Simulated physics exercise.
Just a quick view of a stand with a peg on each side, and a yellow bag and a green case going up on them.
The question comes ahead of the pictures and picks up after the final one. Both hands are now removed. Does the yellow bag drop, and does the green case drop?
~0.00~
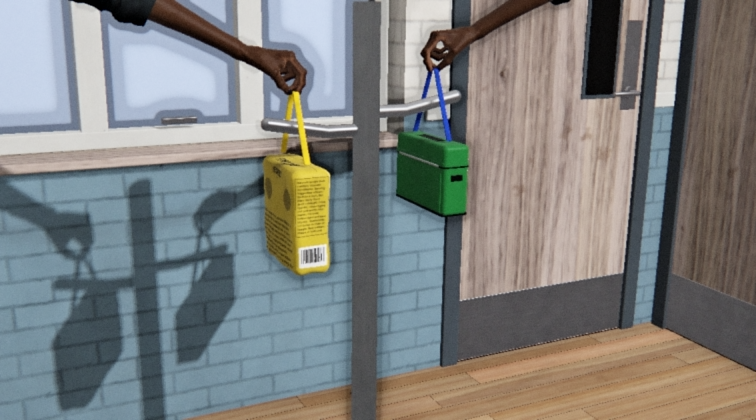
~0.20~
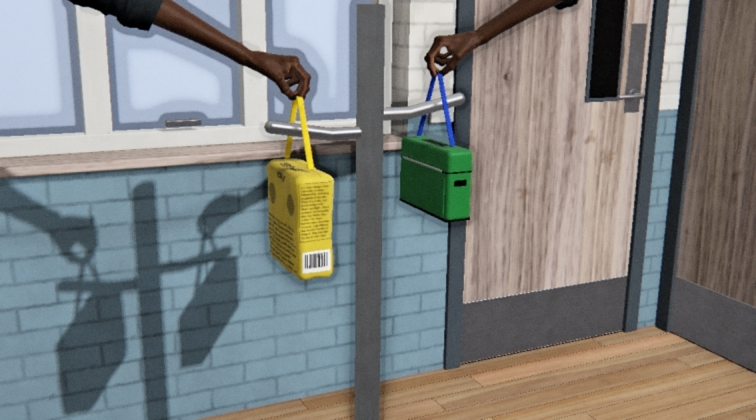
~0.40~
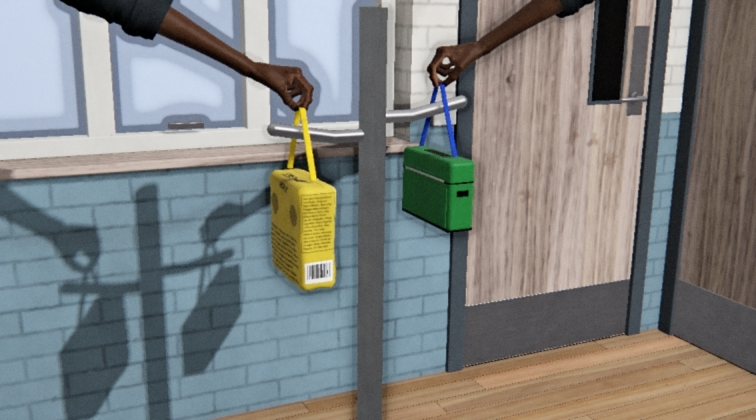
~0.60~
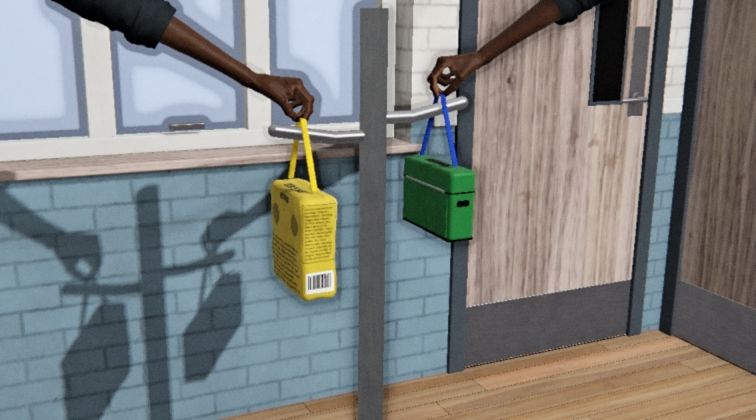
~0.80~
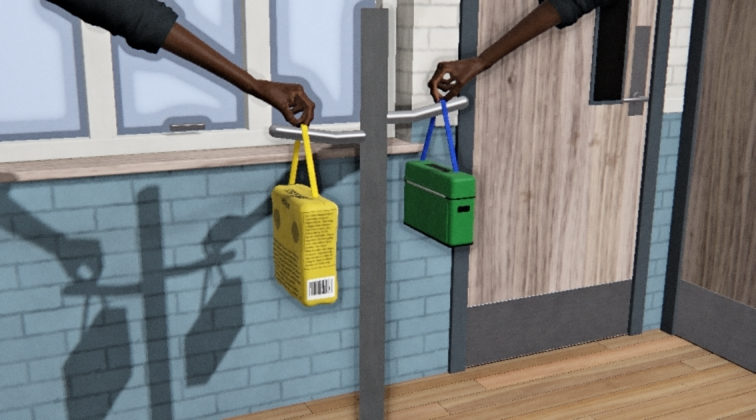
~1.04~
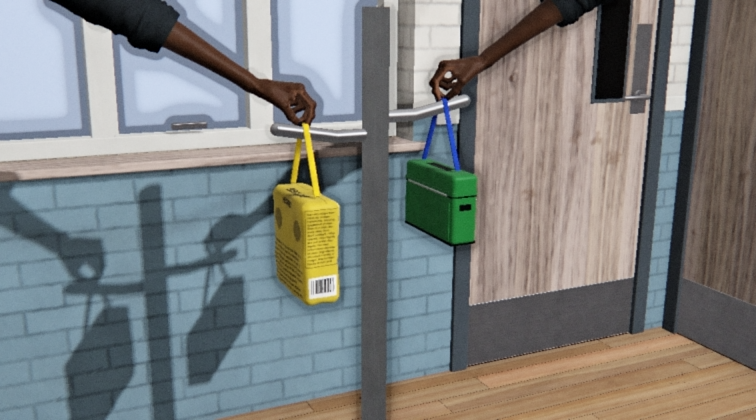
At the end, the yellow bag hangs on. The green case hangs on.
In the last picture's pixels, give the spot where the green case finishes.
(415, 211).
After 1.26 s, yellow bag still up near (306, 244); green case still up near (438, 203).
After 1.48 s, yellow bag still up near (307, 244); green case still up near (431, 205).
After 1.82 s, yellow bag still up near (310, 245); green case still up near (415, 209).
In the end, yellow bag still up near (310, 245); green case still up near (415, 211). The yellow bag remains on its peg and the green case stays hanging.
